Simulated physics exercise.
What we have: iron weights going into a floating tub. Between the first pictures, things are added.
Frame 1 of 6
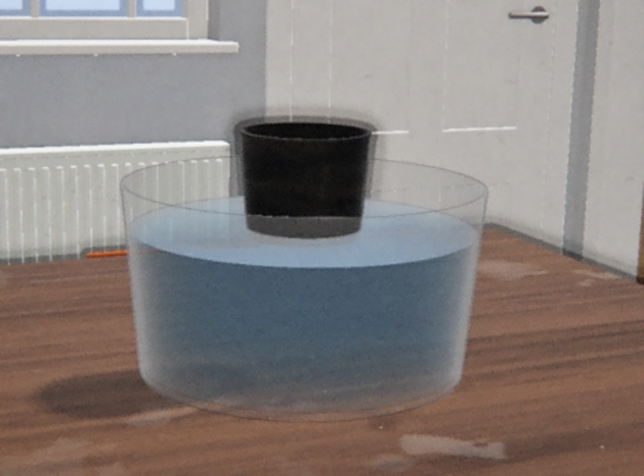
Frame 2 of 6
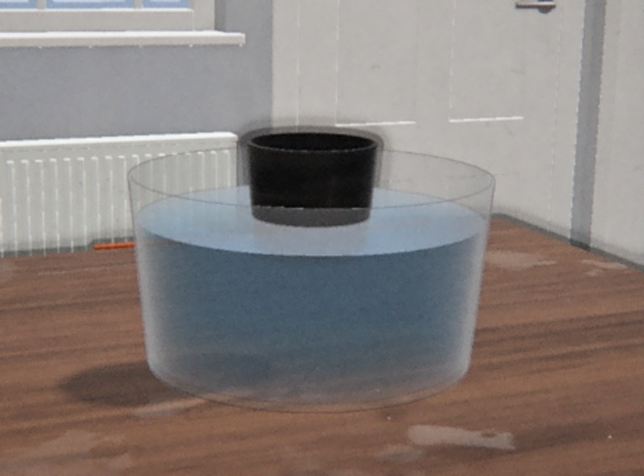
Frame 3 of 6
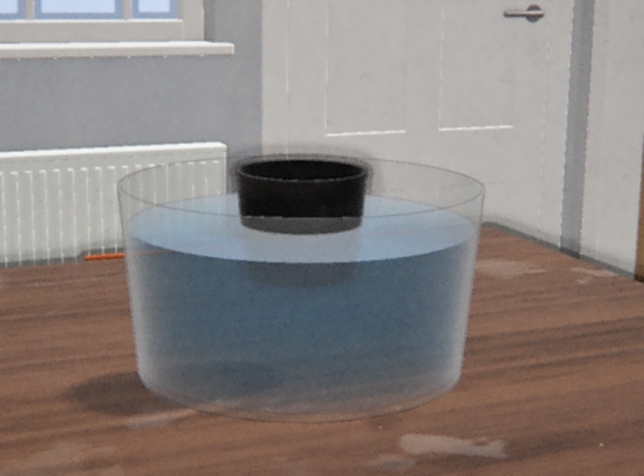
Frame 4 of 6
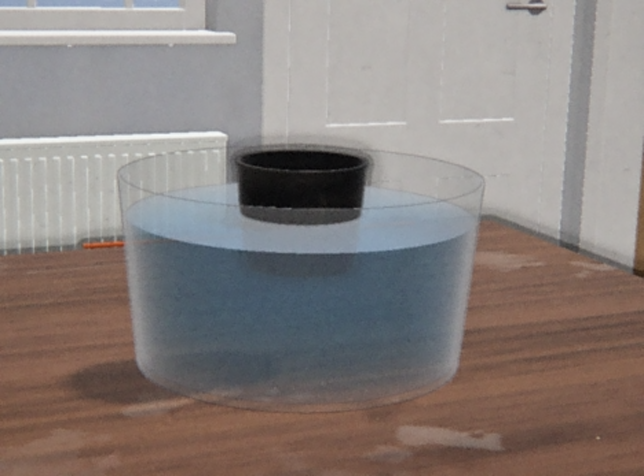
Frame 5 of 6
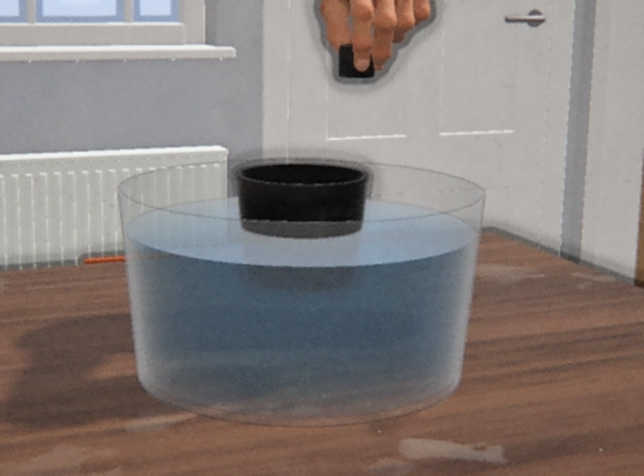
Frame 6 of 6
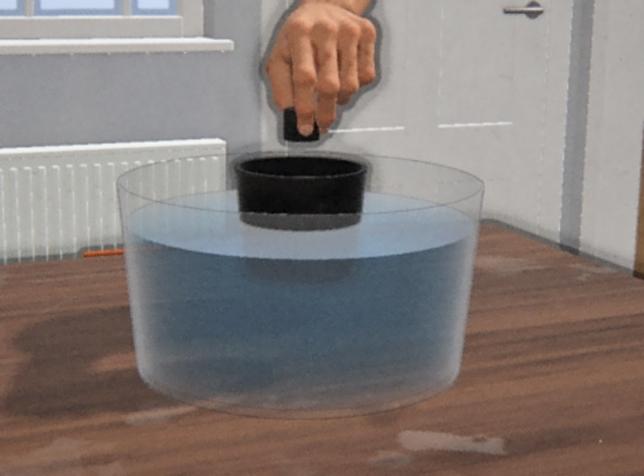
The clip shows a black tub floating in a clear round container of water on a wooden table, sitting lower after the view shifts slightly. A hand holding a small dark object appears above, then moves down and left.
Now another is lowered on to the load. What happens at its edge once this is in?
It will not go down this time.
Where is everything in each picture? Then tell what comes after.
In the first frame, tub (306, 132) empty; most of its side above the surface.
In the second frame, tub (312, 144) with one aboard; about two thirds of its side above the surface.
In the third frame, tub (302, 172) with two aboard; about half of its side above the surface.
In the fourth frame, tub (302, 162) with two aboard; about half of its side above the surface.
In the fifth frame, tub (302, 176) with two aboard; about half of its side above the surface; the next iron weight in the hand at (357, 61).
In the sixth frame, tub (301, 168) with two aboard; about half of its side above the surface; the next iron weight in the hand at (302, 124).
Shortly, the iron weight is in and the tub dips.
Then, it steadies; about a third of its side above the surface.
At the finish, the tub floats; about a third of its side above the surface.
